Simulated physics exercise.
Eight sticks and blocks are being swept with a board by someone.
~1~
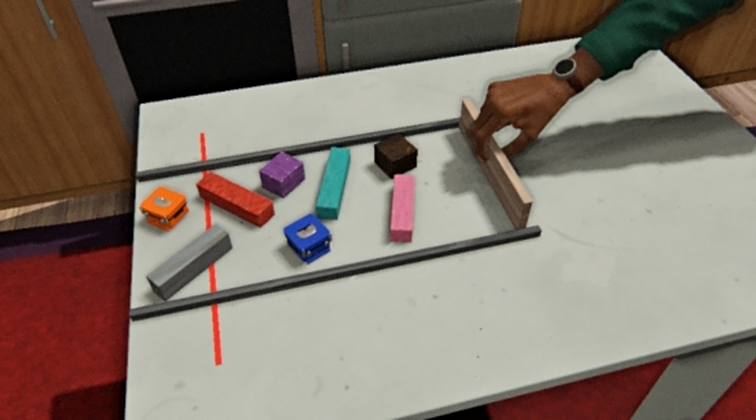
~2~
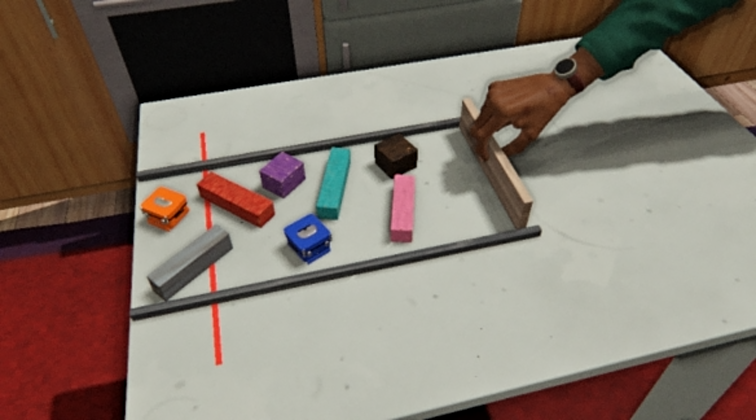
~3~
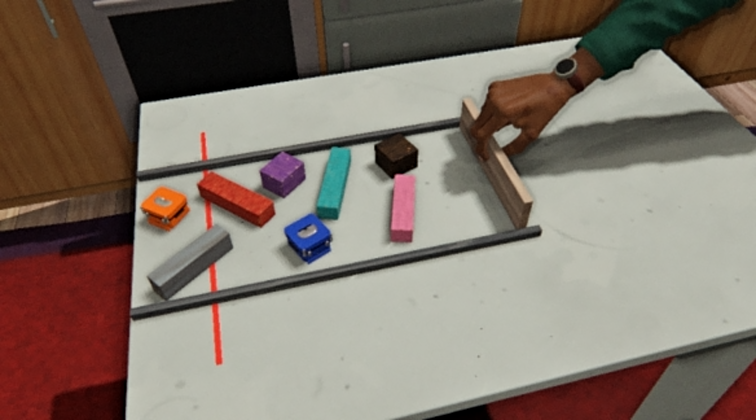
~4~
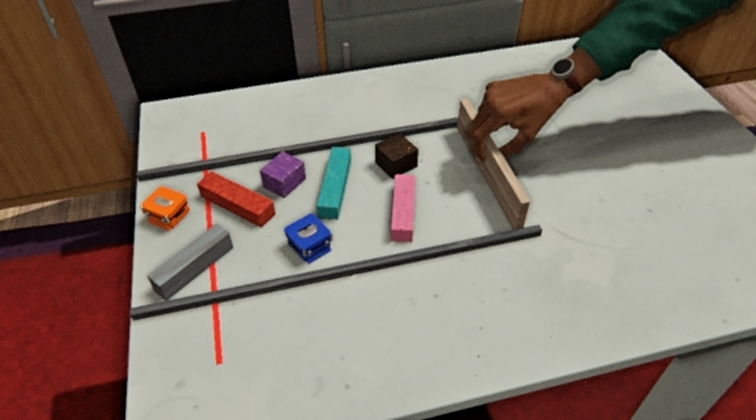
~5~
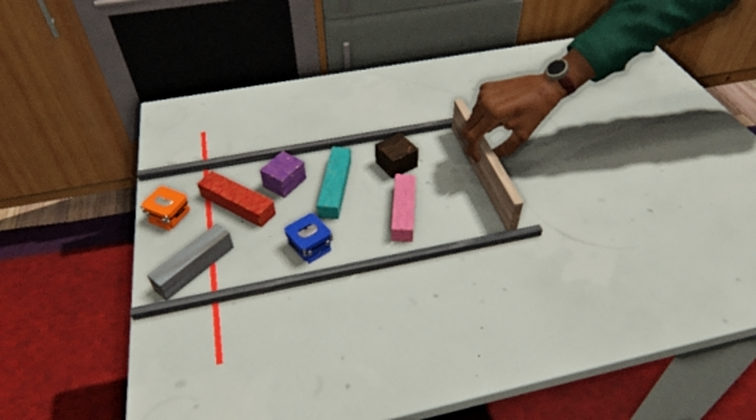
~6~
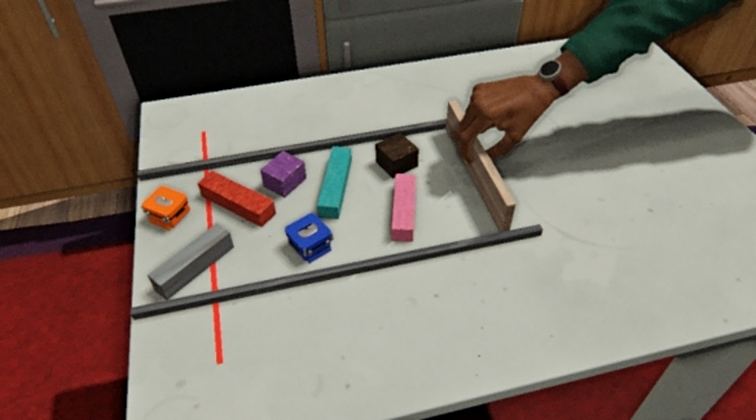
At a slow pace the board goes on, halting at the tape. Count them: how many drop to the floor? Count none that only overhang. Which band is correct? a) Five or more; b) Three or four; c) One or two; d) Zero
The answer is b.
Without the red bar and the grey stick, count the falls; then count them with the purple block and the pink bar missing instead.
Count of fallen: 2 / 1.
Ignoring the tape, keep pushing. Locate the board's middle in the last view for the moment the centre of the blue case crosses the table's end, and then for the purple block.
The middle would be close to (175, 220) and then close to (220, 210).
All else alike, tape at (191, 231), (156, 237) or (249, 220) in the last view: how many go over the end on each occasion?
4, 6, 1.
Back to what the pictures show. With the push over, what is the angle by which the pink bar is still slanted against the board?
It comes to around 0 degrees.
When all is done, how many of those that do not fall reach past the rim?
Answer: 0.
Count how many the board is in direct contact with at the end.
Contact count: 2.
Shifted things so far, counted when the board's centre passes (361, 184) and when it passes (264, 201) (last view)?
I make it 4 at the first spot and 8 at the other.
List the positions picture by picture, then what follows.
Orange case (166, 209); grey stick (191, 262); red bar (235, 199); board (492, 161); tape (209, 228), in the first frame.
Grey stick (192, 261); board (492, 160), in the second frame.
Red bar (236, 199); pink bar (403, 208), in the third frame.
Orange case (167, 209); turquoise bar (335, 182), in the fourth frame.
Grey stick (192, 261); purple block (284, 174), in the fifth frame.
Orange case (167, 208); grey stick (193, 260); red bar (237, 198); board (477, 163); tape (210, 227), in the sixth frame.
Soon after, none off yet; orange case at rest near (167, 208); grey stick at rest near (193, 260); red bar at rest near (237, 198).
Then, none off yet; orange case moved a little near (155, 214); grey stick at rest near (193, 260); red bar moved a little near (205, 210).
By the end, the number that fall off is three or four; fallen, purple block, red bar, grey stick and orange case.
